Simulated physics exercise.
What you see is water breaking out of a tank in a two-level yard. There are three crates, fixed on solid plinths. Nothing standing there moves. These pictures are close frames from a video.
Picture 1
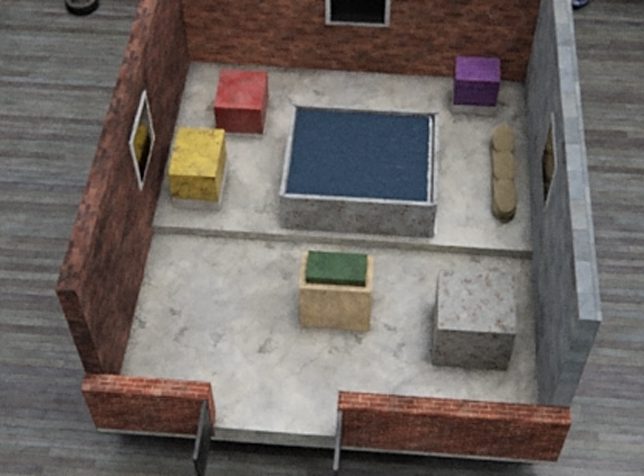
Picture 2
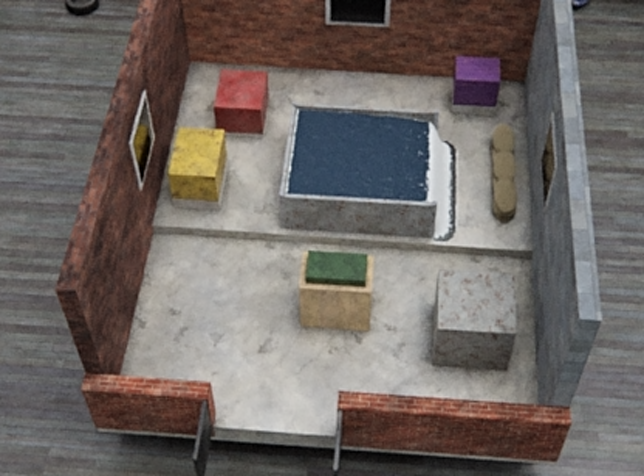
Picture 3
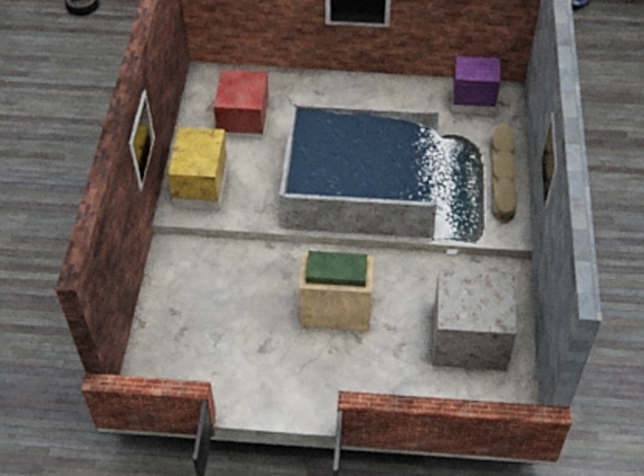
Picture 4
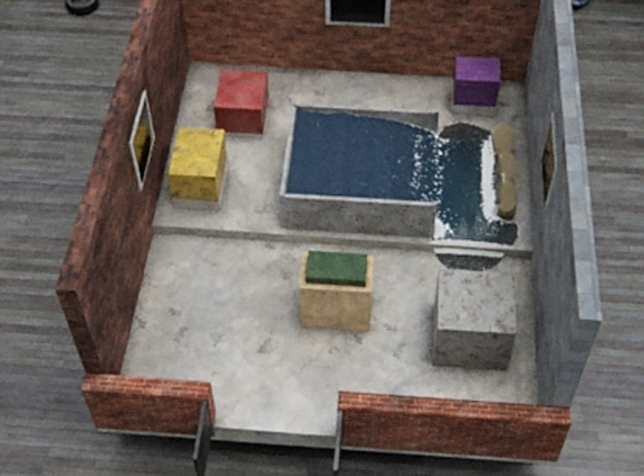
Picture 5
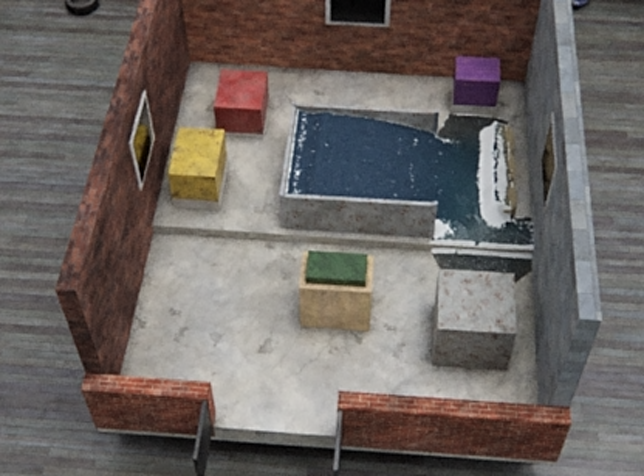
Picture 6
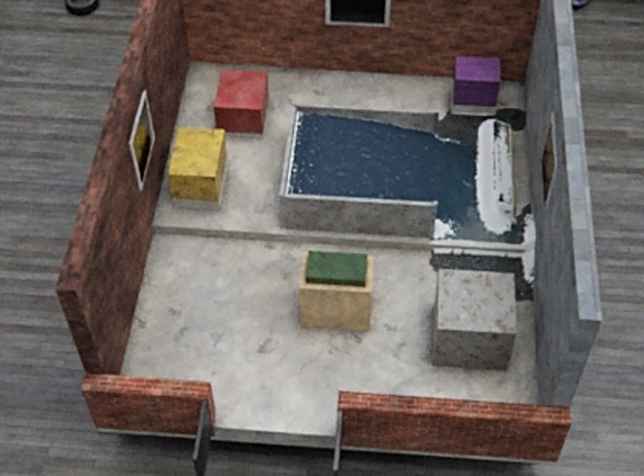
The footage shows water pouring out of the right side of a tank in a walled two-level yard with coloured crates, spreading across the upper floor around a tan rounded object, then over the step beside a grey block.
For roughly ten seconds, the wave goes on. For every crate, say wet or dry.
Purple crate - wet; red crate - wet; yellow crate - dry.
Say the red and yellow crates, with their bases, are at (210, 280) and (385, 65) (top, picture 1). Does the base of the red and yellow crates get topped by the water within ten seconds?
Looks like the red crate gets reached and the yellow crate gets reached.
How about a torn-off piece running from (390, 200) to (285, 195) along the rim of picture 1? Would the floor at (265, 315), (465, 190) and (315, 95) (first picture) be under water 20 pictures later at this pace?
Well, the first one's sodden, the second's left untouched, and the third's left untouched.
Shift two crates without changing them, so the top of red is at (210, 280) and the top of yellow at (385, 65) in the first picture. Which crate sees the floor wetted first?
It's the purple crate.
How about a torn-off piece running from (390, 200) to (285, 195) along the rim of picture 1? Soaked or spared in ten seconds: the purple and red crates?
Log: Purple crate stays clear; red crate stays clear.
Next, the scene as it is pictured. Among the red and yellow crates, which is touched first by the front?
Answer: That's the crate marked red.
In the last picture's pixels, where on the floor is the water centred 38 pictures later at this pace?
The water centres close to (345, 219).
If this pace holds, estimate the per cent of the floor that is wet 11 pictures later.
Some 35 in a hundred.
A moment on, water covers 20 % of the floor; the purple crate water round its plinth, the red crate not reached, the yellow crate not reached.
Next, water covers 35 % of the floor; the purple crate water round its plinth, the red crate not reached, the yellow crate not reached.
Then, water covers 65 % of the floor; the purple crate water round its plinth, the red crate water round its plinth, the yellow crate not reached.
Later, water covers 95 % of the floor; the purple crate water round its plinth, the red crate water round its plinth, the yellow crate water round its plinth.
In the end, water covers 95 % of the floor; the purple crate was topped, the red crate was topped, the yellow crate stayed above the water.
